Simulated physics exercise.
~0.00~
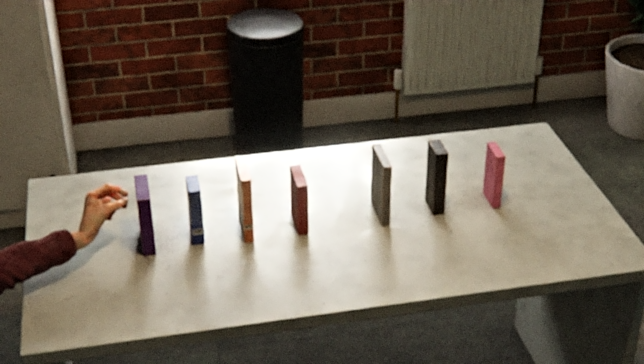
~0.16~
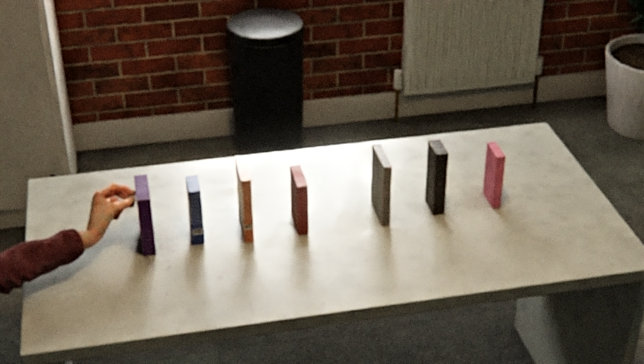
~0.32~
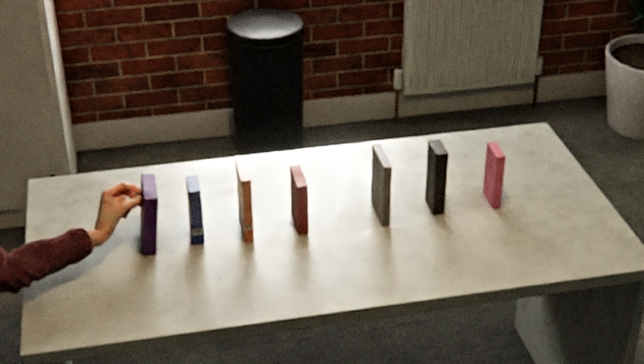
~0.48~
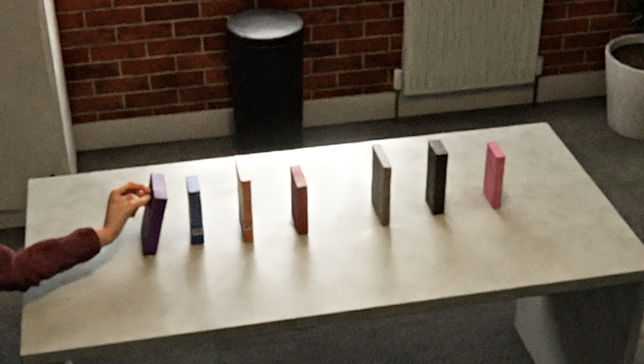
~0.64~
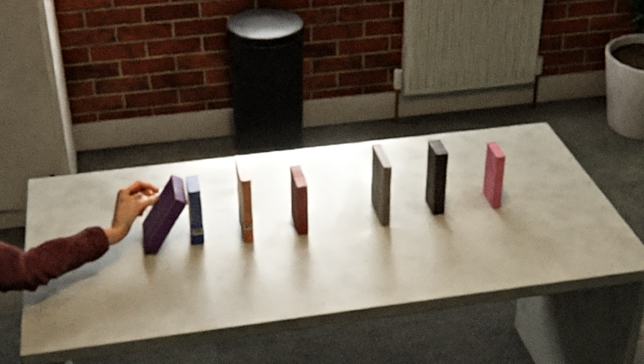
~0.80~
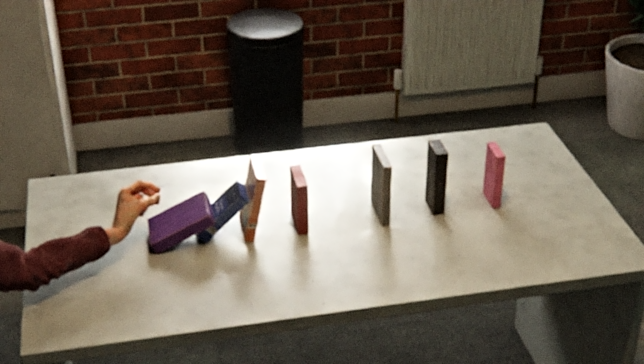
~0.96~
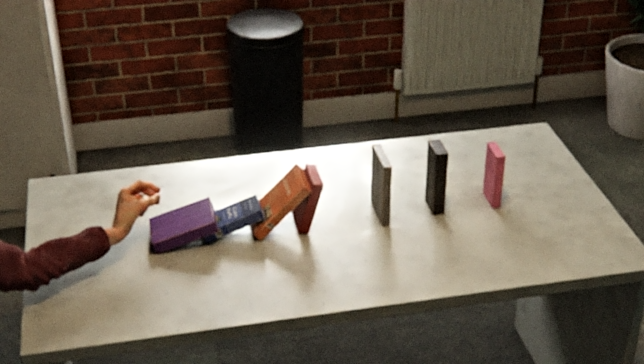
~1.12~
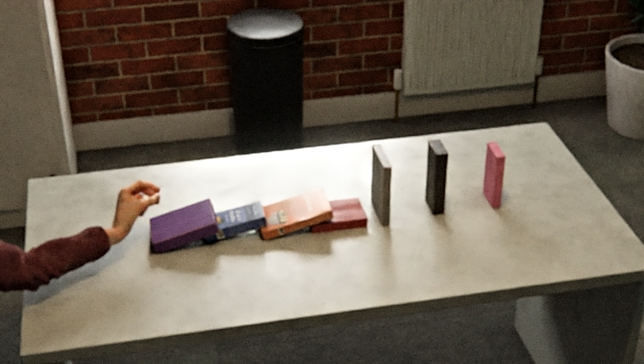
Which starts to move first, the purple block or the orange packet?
The purple block starts to move first, leaning to the right under the hand while the orange packet is still upright. The orange packet starts to tip only later.
The video shows a hand slowly pushing the top of a purple block on a table until it tips right, toppling the blue, orange and red pieces in turn, which end up lying flat while the grey, black and pink blocks stay standing.
